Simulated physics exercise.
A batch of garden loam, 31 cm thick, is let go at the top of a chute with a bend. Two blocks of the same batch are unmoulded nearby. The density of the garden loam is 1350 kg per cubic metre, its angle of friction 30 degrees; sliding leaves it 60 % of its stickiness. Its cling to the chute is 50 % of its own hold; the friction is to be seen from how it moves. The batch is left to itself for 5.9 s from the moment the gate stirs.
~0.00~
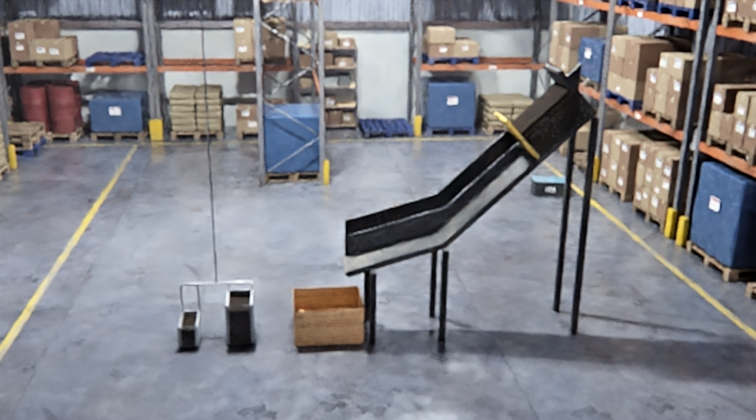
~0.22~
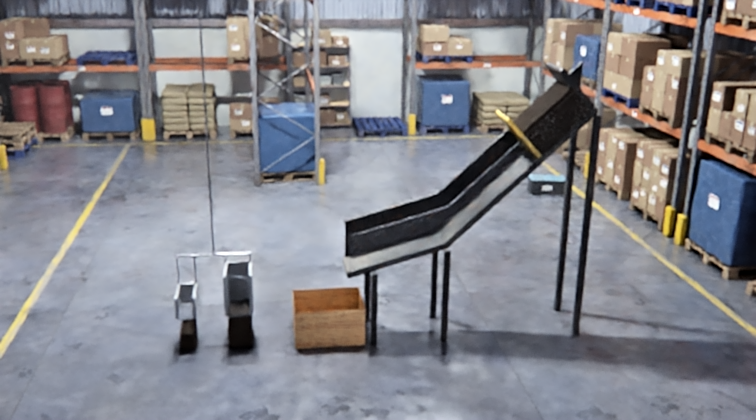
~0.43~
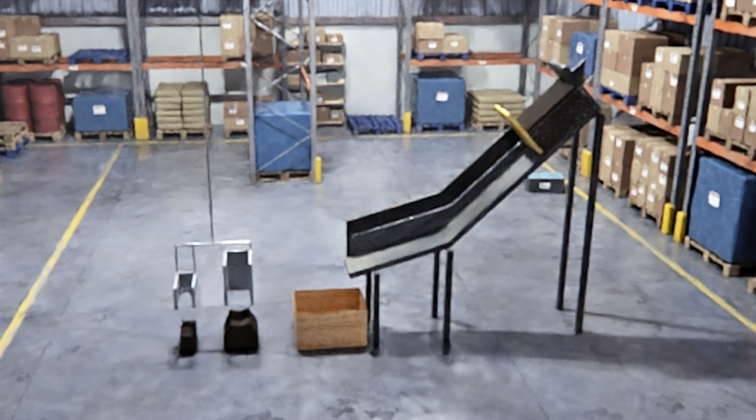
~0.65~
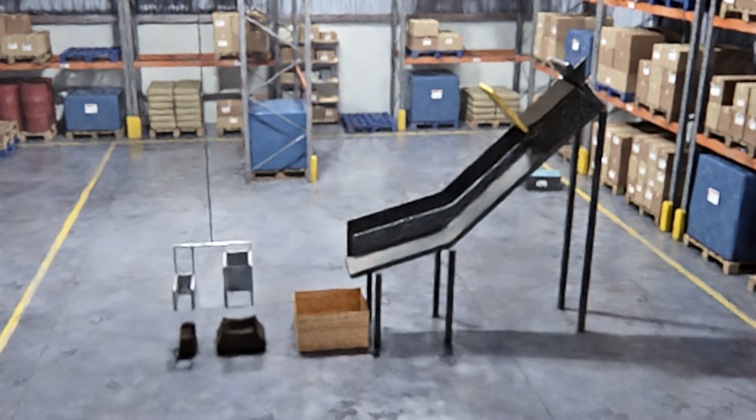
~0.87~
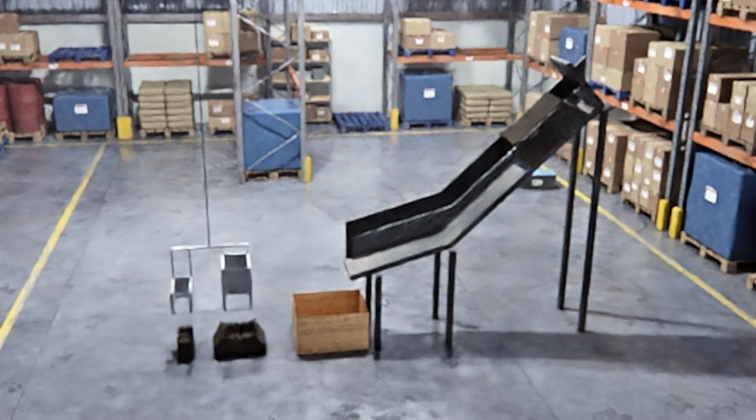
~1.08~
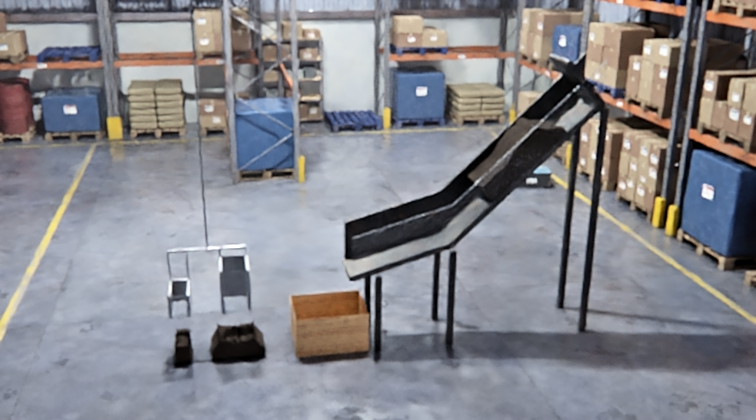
In a warehouse, lifted moulds leave two dark blocks, the larger slumps, and soil slides down a chute.
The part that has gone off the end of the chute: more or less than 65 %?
The result is more than 65 %.
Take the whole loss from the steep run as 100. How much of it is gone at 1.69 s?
Some 100 per cent.
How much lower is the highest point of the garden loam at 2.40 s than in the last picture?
About 112 cm.
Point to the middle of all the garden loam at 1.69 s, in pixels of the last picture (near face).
Around (391, 256).
After 1.69 s, 4 % is on the steep run, 96 % on the flatter one and 0 % past the end.
After 2.40 s, none is on the steep run, 22 % on the flatter one and 78 % past the end.
After 3.12 s, none is on the steep run, 15 % on the flatter one and 85 % past the end.
After 3.83 s, none is on the steep run, 15 % on the flatter one and 85 % past the end.
After 6.29 s, at the end, none is on the steep run, 15 % on the flatter one and 85 % past the end.
